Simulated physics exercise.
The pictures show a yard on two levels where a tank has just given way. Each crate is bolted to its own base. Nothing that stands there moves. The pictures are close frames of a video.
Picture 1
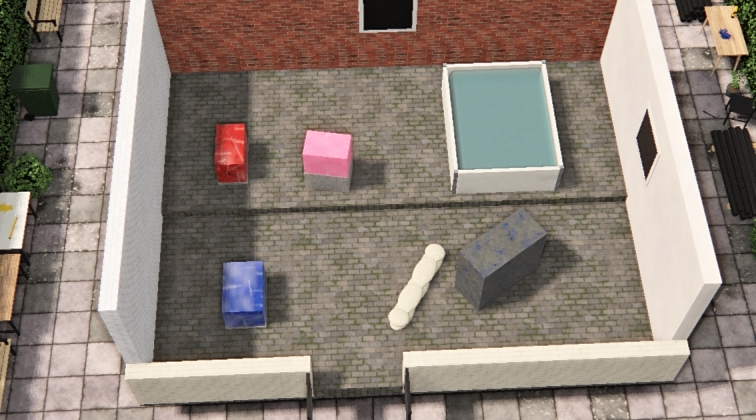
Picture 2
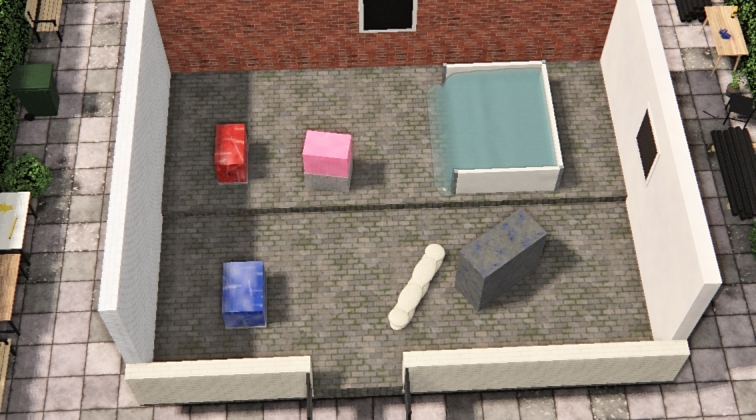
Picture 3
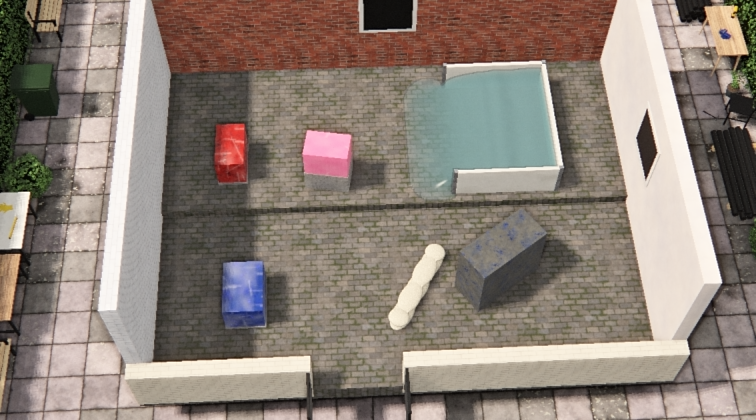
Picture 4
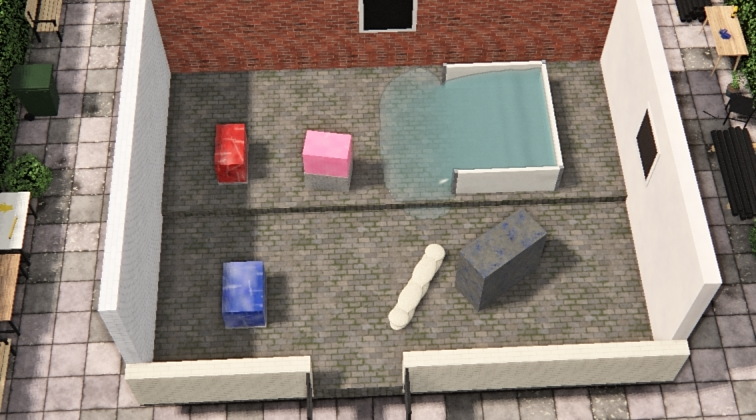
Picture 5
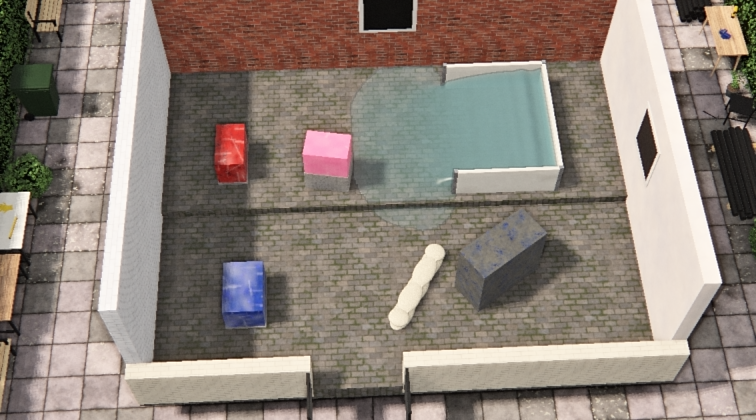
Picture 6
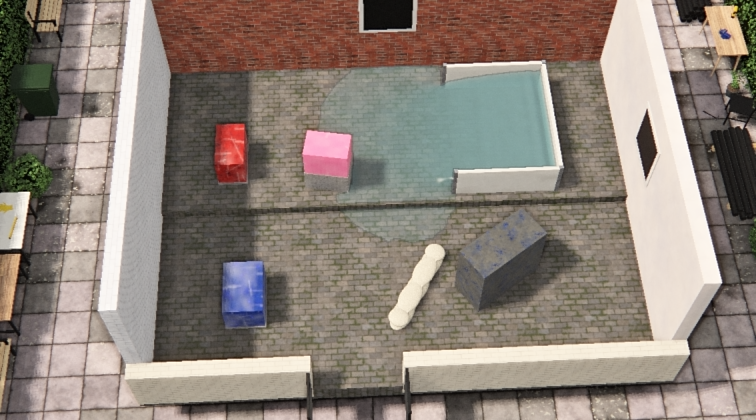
Water burst out of the left side of a white-walled tank in a brick-backed yard, then spread leftward across the paving in a widening, thinning sheet, reaching around the pink block.
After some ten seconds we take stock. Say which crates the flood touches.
The red crate gets wet; the pink crate stays dry; the blue crate gets wet.
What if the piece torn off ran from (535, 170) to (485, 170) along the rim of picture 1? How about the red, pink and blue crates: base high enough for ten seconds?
One by one: The red crate is spared, the pink crate keeps dry, the blue crate is wetted.
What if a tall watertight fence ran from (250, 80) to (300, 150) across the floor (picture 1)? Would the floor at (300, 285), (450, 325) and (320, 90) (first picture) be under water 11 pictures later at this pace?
In that order: Flooded, free of water, flooded.
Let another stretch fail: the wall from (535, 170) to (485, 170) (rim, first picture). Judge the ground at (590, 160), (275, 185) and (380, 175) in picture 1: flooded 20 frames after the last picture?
In that order: Clear, not flooded, not flooded.
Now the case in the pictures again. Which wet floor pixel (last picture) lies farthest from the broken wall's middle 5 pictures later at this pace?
I would point to (209, 127).
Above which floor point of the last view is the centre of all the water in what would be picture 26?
Roughly at (324, 163).
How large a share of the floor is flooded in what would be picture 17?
Near 45 in a hundred.
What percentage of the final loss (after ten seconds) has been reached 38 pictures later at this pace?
Some 45 per cent.
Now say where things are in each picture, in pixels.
In the first frame, the water tank at (501, 118) is whole and still.
In the second frame, the front is at (435, 88), out from the gap at (450, 133).
In the third frame, the front is at (435, 201), out from the gap at (450, 134).
In the fourth frame, the front is at (414, 213), out from the gap at (450, 134).
In the fifth frame, water pours out at (450, 134) and has run to (383, 214).
In the sixth frame, water pours out at (450, 134) and has run to (326, 105).
A moment on, water covers 30 % of the floor; the red crate water round its plinth, the pink crate water round its plinth, the blue crate not reached.
Next, water covers 45 % of the floor; the red crate water round its plinth, the pink crate water round its plinth, the blue crate water round its plinth.
Then, water covers 55 % of the floor; the red crate water round its plinth, the pink crate water round its plinth, the blue crate water round its plinth.
Later, water covers 60 % of the floor; the red crate water round its plinth, the pink crate water round its plinth, the blue crate water round its plinth.
In the end, water covers 80 % of the floor; the red crate was topped, the pink crate stayed above the water, the blue crate was topped.
